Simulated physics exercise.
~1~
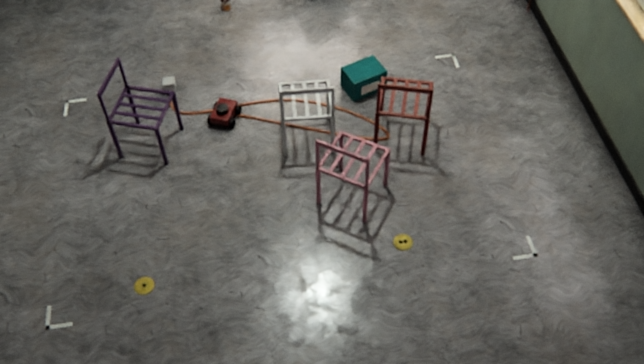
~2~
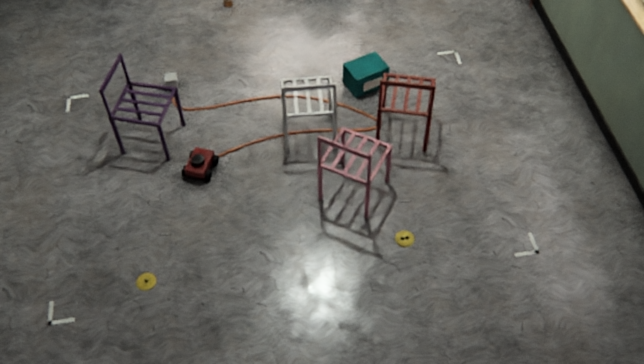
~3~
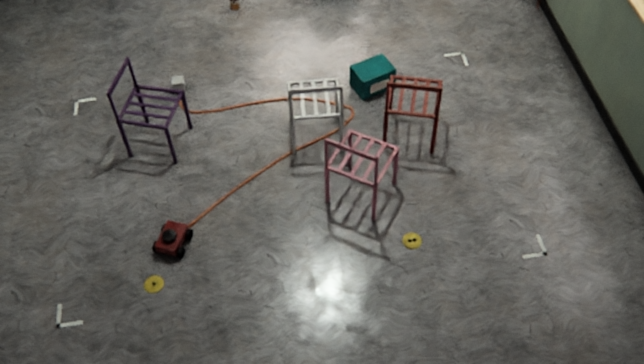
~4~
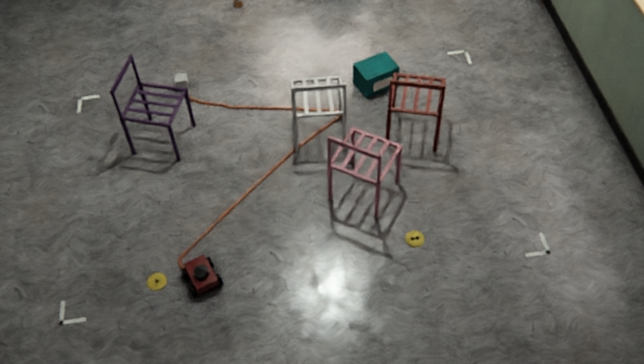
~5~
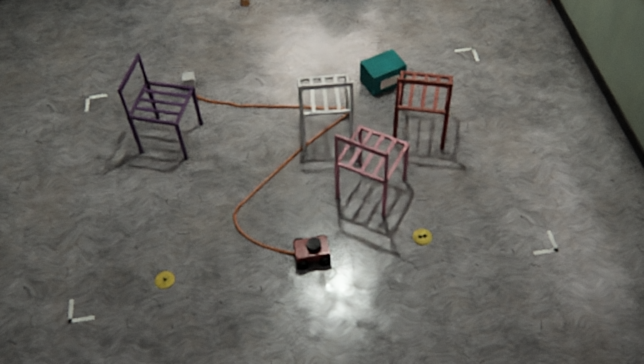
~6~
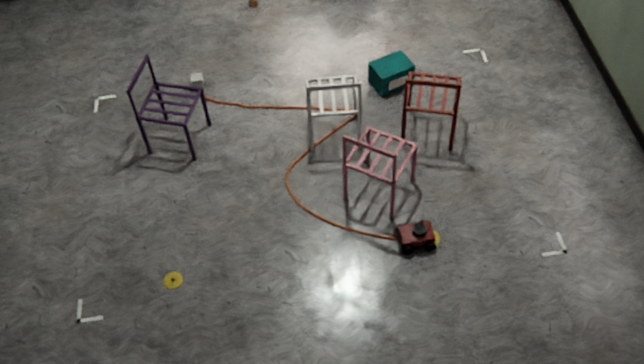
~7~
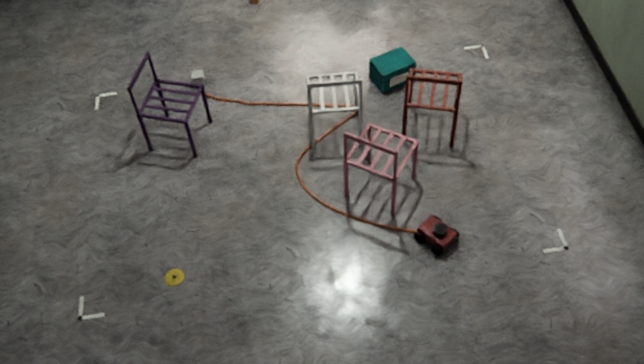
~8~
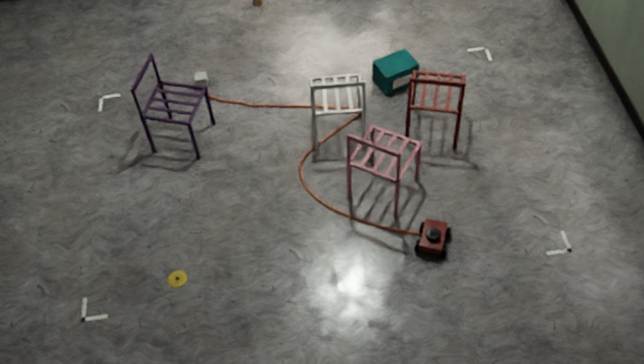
A purple chair stands at the left of a grey floor, seen from above, with a white chair near the middle, a pink one just below it, and a red chair and a teal box to the right. A small dark red cart trails an orange cord that runs among the chairs. The cart moves down and left toward a yellow mark at the lower left, drawing the cord out behind it. It then turns and travels right, the cord curving loosely, to a second yellow mark below the pink chair. It stops there, and every chair stays in place.
